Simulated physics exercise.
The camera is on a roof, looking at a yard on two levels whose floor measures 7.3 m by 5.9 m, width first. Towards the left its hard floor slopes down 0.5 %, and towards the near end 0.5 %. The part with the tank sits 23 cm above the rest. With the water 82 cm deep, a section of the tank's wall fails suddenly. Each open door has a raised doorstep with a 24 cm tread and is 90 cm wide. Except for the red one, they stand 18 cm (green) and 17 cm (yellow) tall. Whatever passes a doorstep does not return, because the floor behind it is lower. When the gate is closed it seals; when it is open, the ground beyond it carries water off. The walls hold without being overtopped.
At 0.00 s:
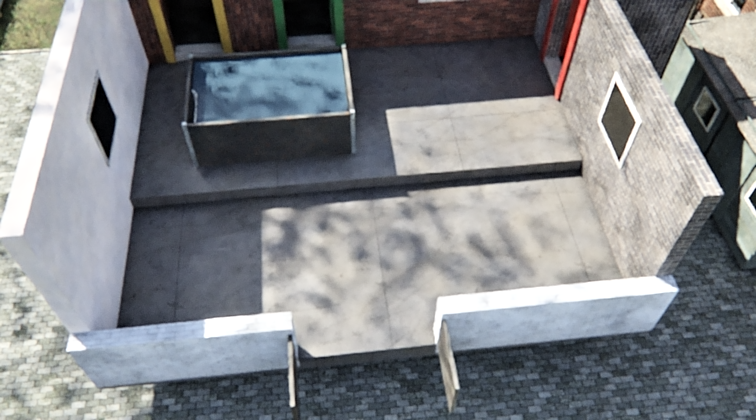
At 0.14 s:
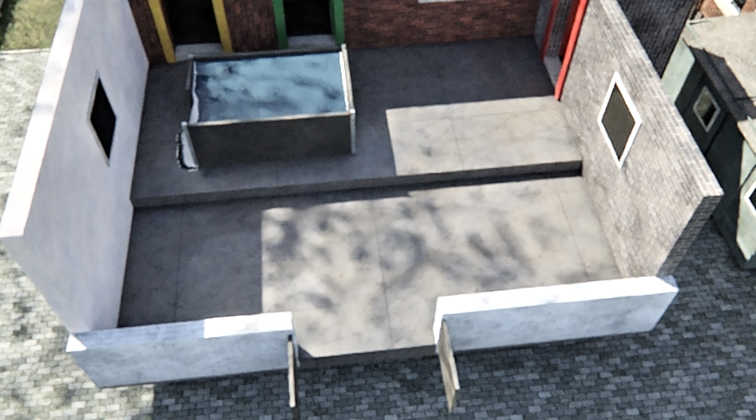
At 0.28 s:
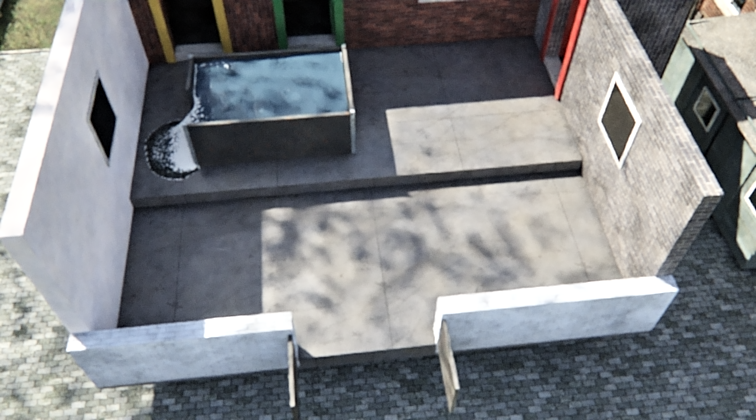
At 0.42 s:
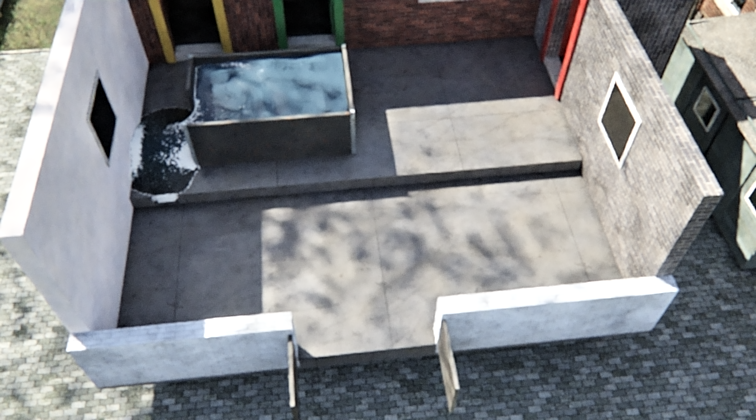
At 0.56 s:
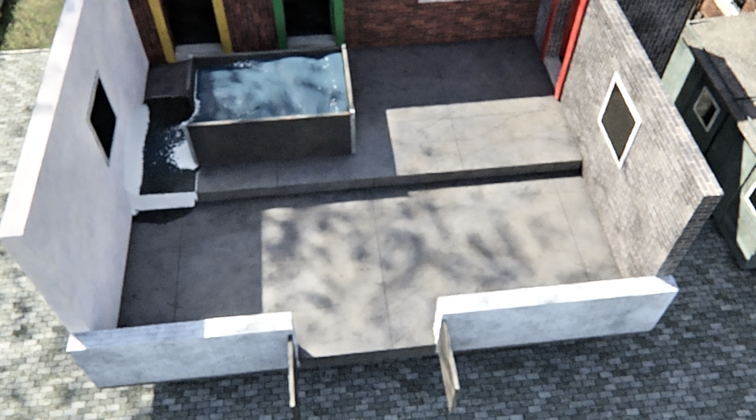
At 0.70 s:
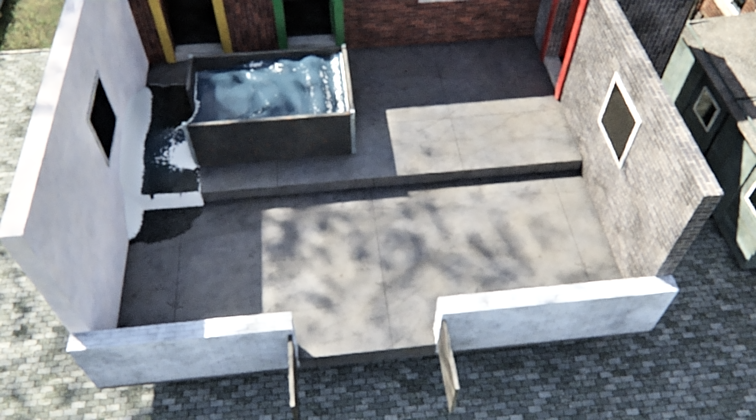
We see a raised tank of water in a walled, two-level yard; water bursts from its left side, spreads across the paving to the white wall, then runs over the step onto the lower level toward the viewer.
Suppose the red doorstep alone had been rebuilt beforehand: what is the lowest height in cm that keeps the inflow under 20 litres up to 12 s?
8 cm.
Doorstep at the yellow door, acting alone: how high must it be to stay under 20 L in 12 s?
For the yellow door, about 22 cm.
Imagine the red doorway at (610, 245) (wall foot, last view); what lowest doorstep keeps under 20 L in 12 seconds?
Roughly 9.5 cm.
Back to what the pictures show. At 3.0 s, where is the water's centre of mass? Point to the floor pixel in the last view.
(238, 157).
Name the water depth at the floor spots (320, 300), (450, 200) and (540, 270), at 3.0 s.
Taking the spots in order: About 8, 0 and 0 centimetres.
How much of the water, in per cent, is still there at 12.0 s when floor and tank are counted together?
Around 90 in a hundred parts remain.
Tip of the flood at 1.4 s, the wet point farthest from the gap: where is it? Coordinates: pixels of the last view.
The farthest wet point sits near (113, 361) in the last view.
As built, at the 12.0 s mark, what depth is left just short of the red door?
It works out to about 5.0 centimetres deep.
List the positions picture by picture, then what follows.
In the first frame, the tank at (269, 87) is whole and still, 82 cm deep; the red door at (562, 32) is dry.
In the second frame, the gap is at (196, 134), the front 0.3 m out at (182, 142); the back of the tank holds 82 cm.
In the third frame, water pours out at (197, 135) and has run 0.8 m, to (151, 155); about 11 cm deep outside, 82 cm at the back.
In the fourth frame, the gap is at (197, 136), the front 1.1 m out at (132, 184); the back of the tank holds 82 cm.
In the fifth frame, the front is at (133, 217), 1.3 m from the gap at (197, 136); 2.2 m2 of floor is wet, 80 cm left at the back.
In the sixth frame, the gap is at (197, 135), the front 1.6 m out at (130, 238); the back of the tank holds 74 cm; the red door at (562, 32), 6.3 m from the gap, is still 6.4 m from the nearest water.
After 1.4 s water covers 15 % of the floor, deepest (57 cm) near (137, 154); it has not reached the red door.
After 3.0 s water covers 40 % of the floor, deepest (36 cm) near (113, 361); it has not reached the red door.
After 12.0 s water covers 90 % of the floor, deepest (12 cm) near (505, 321); 5 cm at the red door, 0 litres in over its 14 cm doorstep.
At the red door as built, the water arrived by 4.6 s and peaked near 12 cm at 5.6 s.
With a doorstep of 7 cm, 33 litres would have come in within the 12 s; with 9.5 cm, 7 litres. So under 20 litres takes about 8 cm.
